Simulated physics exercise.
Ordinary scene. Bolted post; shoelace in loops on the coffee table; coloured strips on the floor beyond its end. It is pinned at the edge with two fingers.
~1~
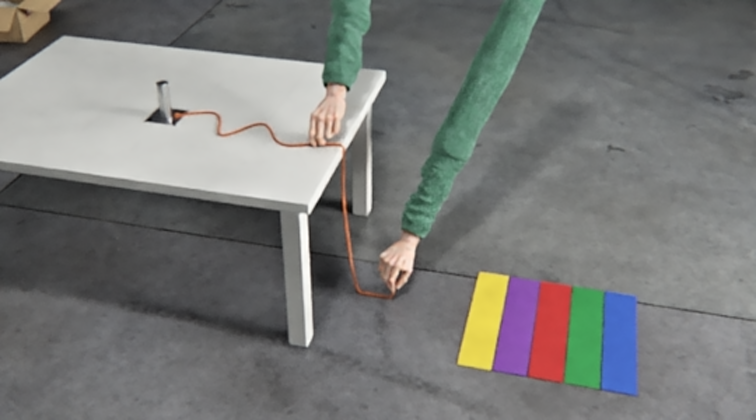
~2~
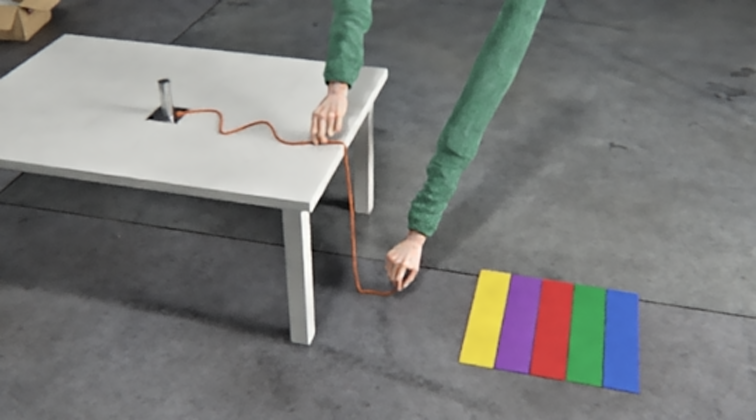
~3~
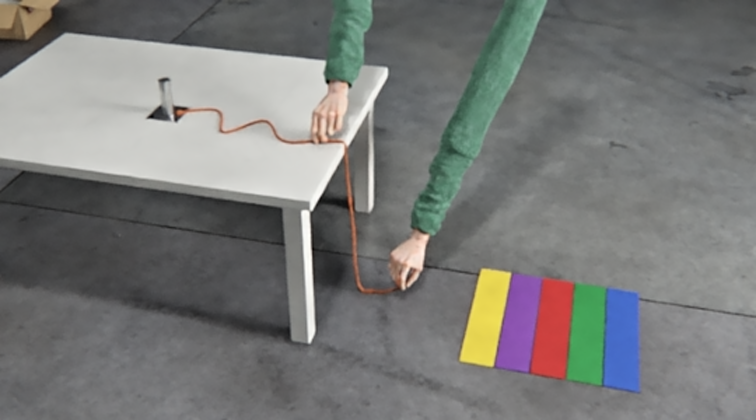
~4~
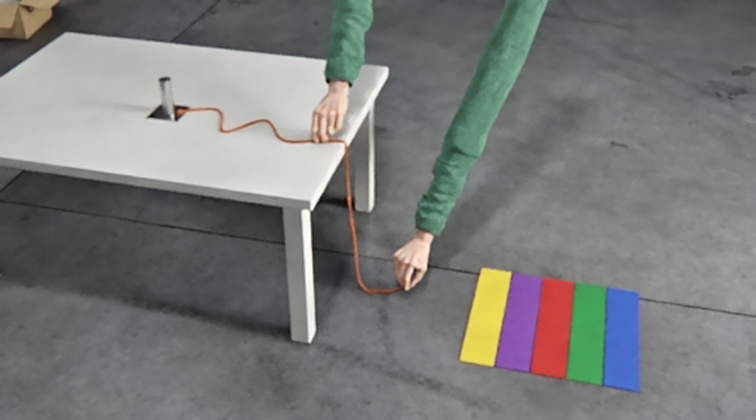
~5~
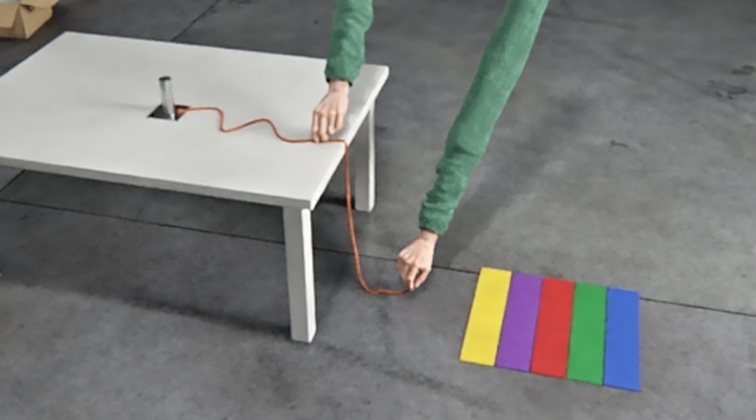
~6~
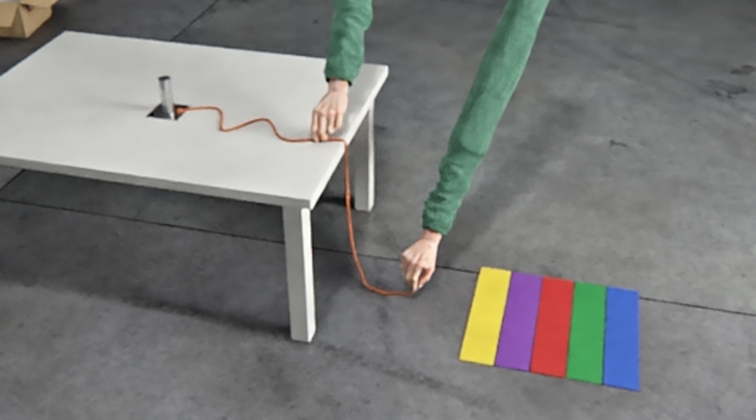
On a bare grey floor beside a white table, one hand pinned an orange shoelace at the table's edge while the other drew its loose end slightly right, toward the coloured strips.
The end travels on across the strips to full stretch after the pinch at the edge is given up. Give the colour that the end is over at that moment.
The end is over green.
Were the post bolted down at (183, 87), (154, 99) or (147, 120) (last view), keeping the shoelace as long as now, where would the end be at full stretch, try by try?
Try by try, around (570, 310), (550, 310) and (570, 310).
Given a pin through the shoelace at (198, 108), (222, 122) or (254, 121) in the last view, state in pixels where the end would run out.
Result per try (px, approx.): (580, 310); (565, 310); (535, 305).
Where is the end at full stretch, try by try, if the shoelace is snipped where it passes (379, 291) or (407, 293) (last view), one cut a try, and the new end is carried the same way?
Roughly (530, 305), then roughly (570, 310).
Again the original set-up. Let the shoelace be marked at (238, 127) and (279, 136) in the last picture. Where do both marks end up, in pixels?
The first one ends up at (274, 128) and the second one at (342, 139).
Early on, end near (527, 304); over purple.
Midway, end near (565, 310); over red.
At the end of the slack, end near (588, 313); over green. It gets as far as the green strip.
